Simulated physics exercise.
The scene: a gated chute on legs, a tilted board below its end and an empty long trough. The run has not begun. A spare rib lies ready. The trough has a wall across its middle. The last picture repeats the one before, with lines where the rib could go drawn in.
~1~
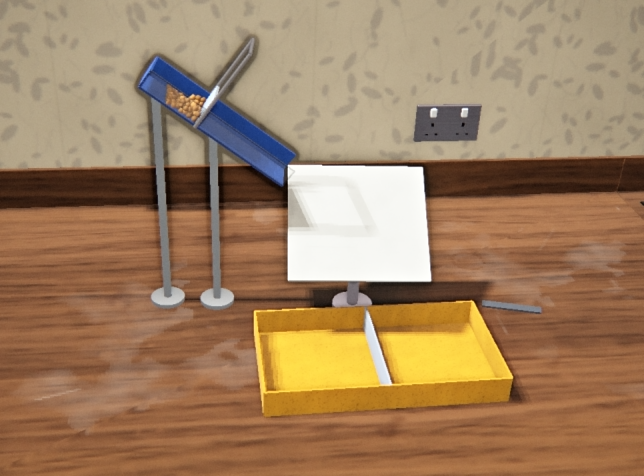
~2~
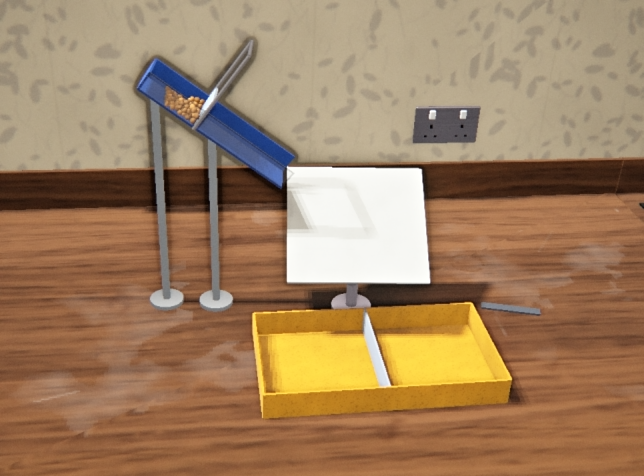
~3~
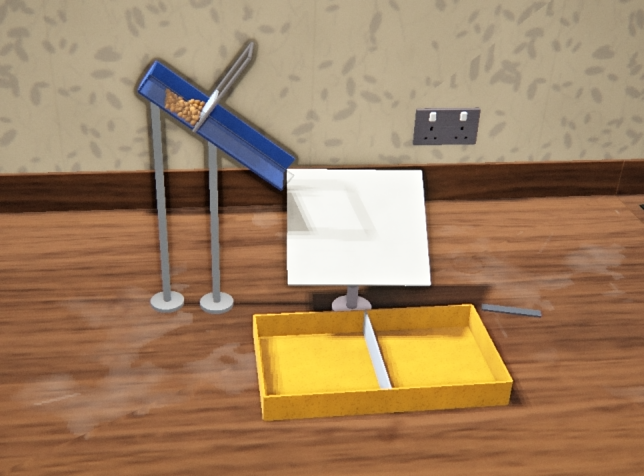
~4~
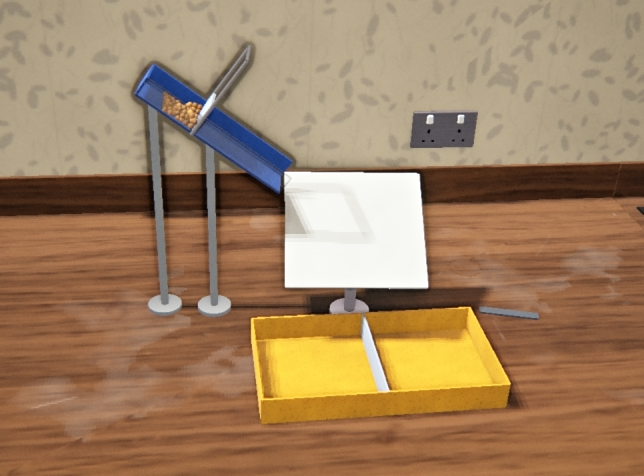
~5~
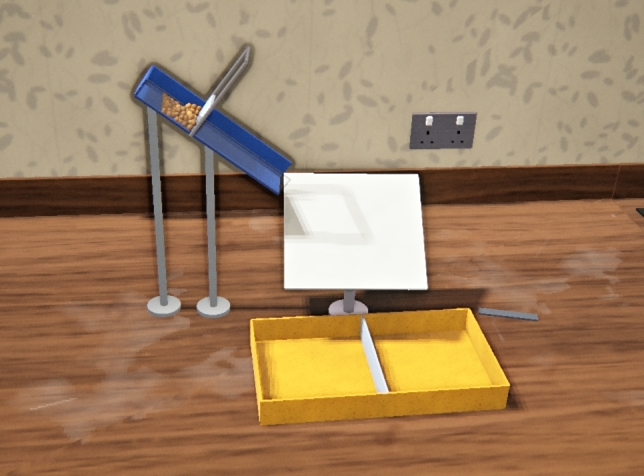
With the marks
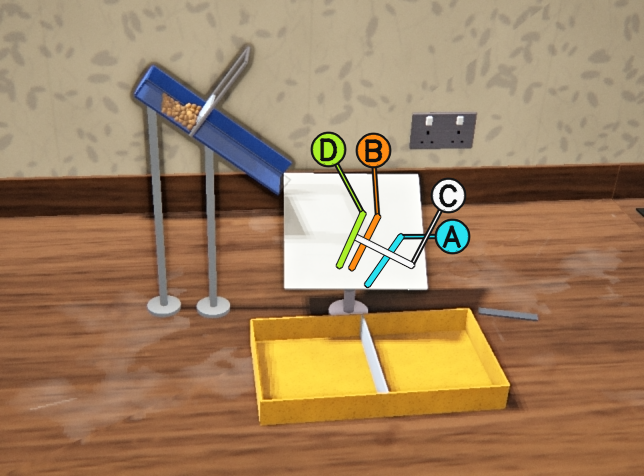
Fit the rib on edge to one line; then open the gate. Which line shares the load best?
Go for C.
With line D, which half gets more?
Left.
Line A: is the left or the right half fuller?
Left.
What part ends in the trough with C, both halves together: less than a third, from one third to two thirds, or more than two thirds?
Line C gives more than two thirds.
On the marked copy, line A from (400, 236) to (367, 284); line B from (377, 216) to (351, 267); line C from (355, 236) to (411, 265); line D from (362, 213) to (339, 265).
With A, of what is caught, almost all in the left half, about a tenth in the right.
With B, of what is caught, almost all in the left half, just a few in the right.
With C, of what is caught, roughly a third in the left half, roughly two thirds in the right.
With D, of what is caught, almost all in the left half, just a few in the right.
